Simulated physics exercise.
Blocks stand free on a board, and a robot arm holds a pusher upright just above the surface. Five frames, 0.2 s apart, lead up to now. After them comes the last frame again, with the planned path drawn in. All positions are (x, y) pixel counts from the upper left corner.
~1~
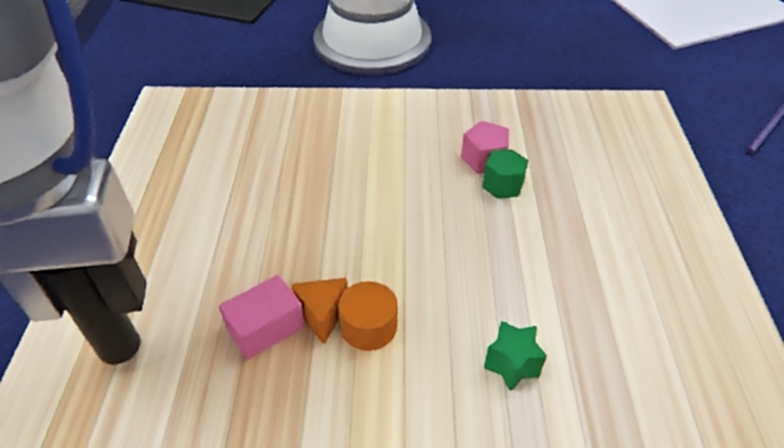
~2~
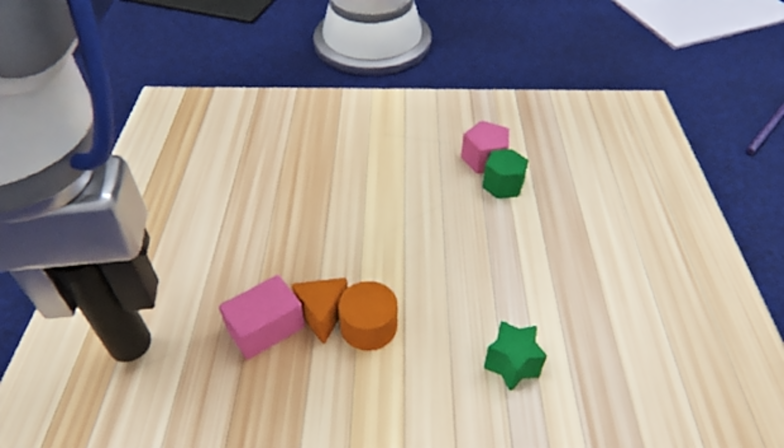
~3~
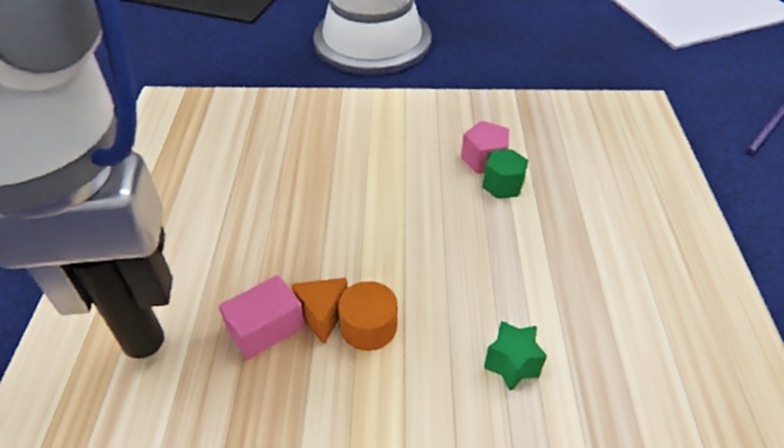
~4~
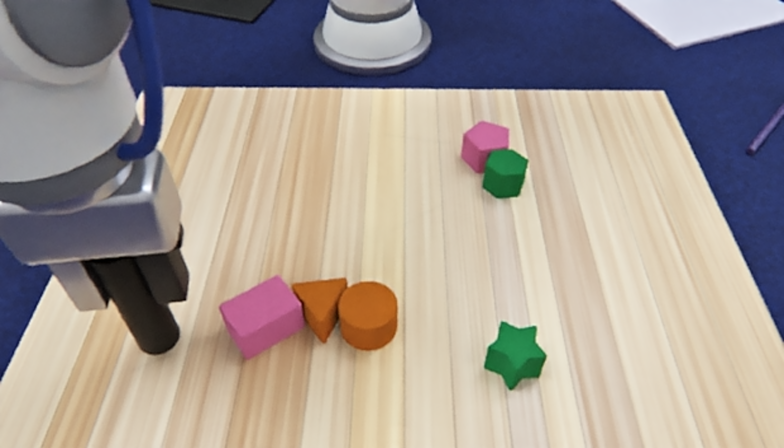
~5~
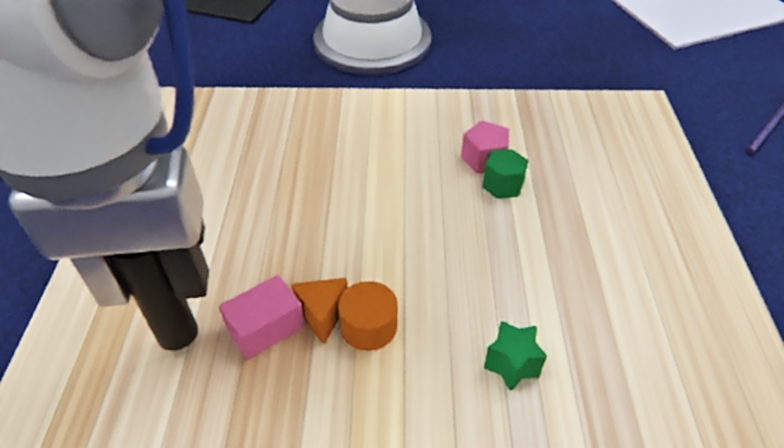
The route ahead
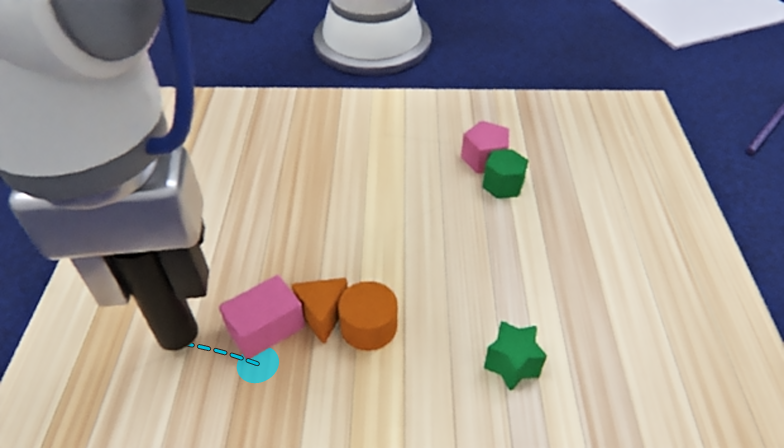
A robot arm holding a black pusher moved slowly a short way right across a wooden board, nearing a pink rectangular block beside an orange triangle and disc, while all the blocks stayed still.
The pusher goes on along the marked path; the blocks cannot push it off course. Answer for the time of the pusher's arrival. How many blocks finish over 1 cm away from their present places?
Most likely two.
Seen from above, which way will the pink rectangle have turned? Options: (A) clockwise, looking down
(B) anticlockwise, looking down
My pick is B.
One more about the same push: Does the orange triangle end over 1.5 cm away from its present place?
My answer is yes.
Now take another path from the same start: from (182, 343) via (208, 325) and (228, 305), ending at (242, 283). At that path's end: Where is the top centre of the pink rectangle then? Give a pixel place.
Around (281, 286).
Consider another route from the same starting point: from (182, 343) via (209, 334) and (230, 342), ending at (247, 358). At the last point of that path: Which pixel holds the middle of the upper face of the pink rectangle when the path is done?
Pixel (299, 309).
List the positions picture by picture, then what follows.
Lower end of the pusher at (120, 347), tops of blocks, pink rectangle at (260, 304), orange triangle at (320, 293), orange disc at (368, 303), in the first frame.
Pusher at (131, 344), blocks as before, in the second frame.
Pusher at (144, 341), blocks as before, in the third frame.
Pusher at (160, 338), blocks as before, in the fourth frame.
Pusher at (178, 333), pink rectangle at (260, 304), orange triangle at (320, 293), orange disc at (368, 303), in the fifth frame.
The drawn path runs from (182, 343) over (208, 349) and (233, 355) to (258, 364).
The first path, step by step. Halfway along, pusher at (218, 342); pink rectangle at (266, 304).
At the end, pusher at (255, 354); pink rectangle at (286, 301), turned 30° anticlockwise; orange triangle at (340, 278), turned 15° clockwise; orange disc at (375, 302).
